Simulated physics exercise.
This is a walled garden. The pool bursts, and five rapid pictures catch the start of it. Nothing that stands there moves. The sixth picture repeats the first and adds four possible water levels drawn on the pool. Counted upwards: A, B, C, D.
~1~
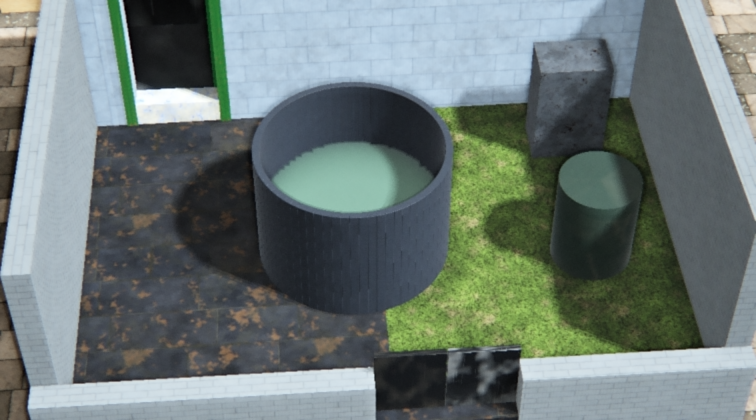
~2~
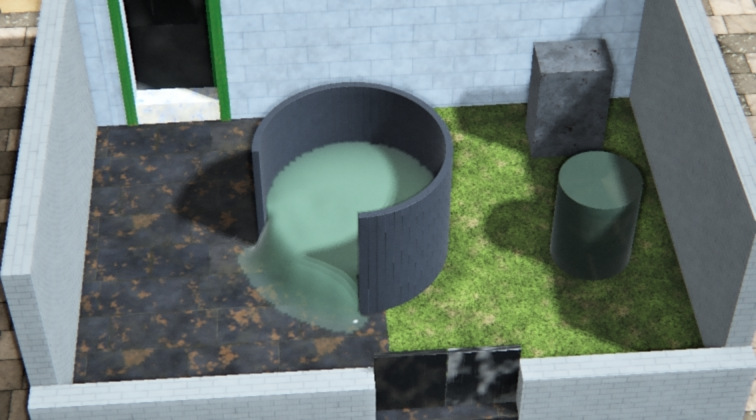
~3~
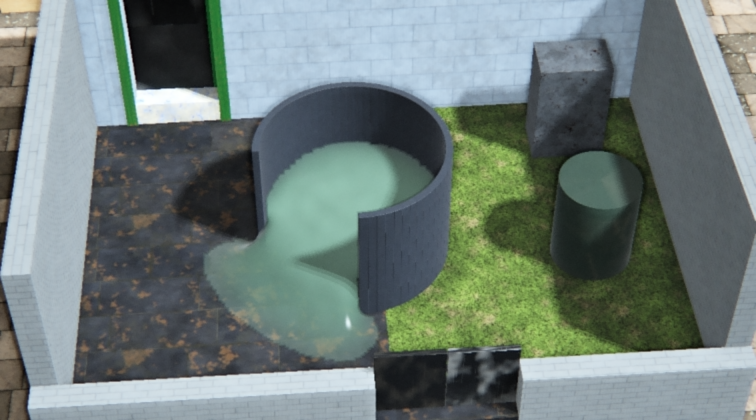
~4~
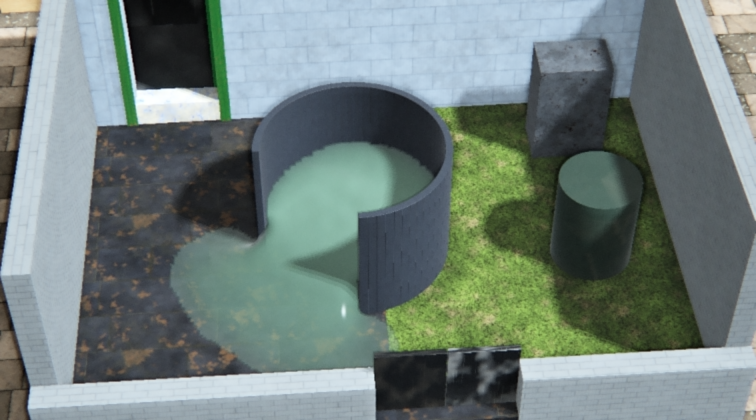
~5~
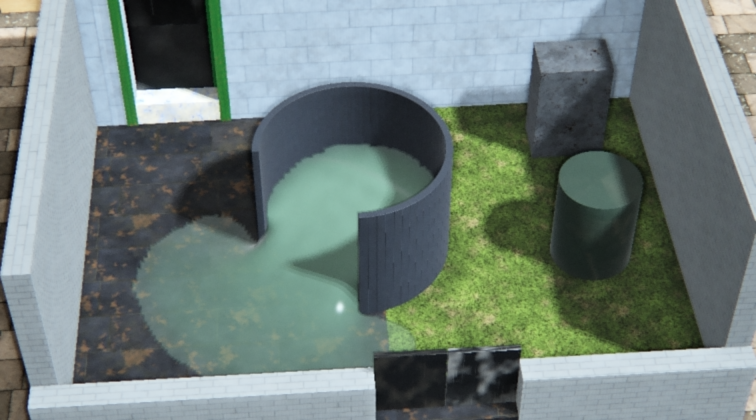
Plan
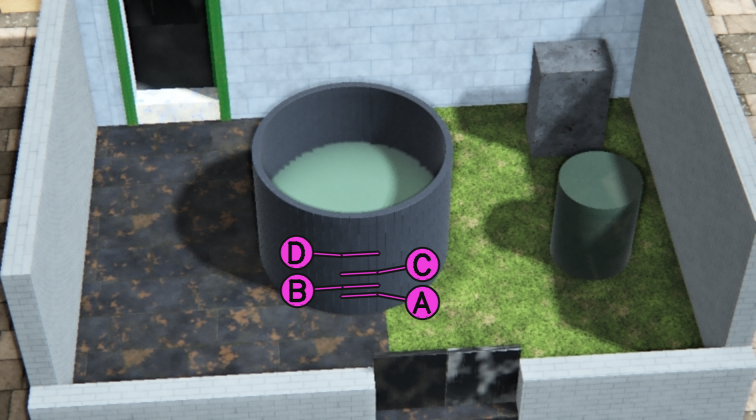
The video shows a walled garden with a round dark pool of greenish water; a front-left section of its wall disappears, and the water pours through the gap and spreads left and forward across the dark, rust-flecked paving.
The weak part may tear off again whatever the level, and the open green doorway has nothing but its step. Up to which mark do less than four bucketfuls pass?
D will do.
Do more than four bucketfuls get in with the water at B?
No, not at all.
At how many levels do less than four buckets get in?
All of the four.
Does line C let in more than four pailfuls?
No.
On the marked copy, A at (360, 295); B at (359, 286); C at (359, 273); D at (359, 254); from the bottom up A, B, C, D.
With A, nothing gets over.
With B, nothing gets over.
With C, nothing gets over.
With D, a bucket or two gets in.
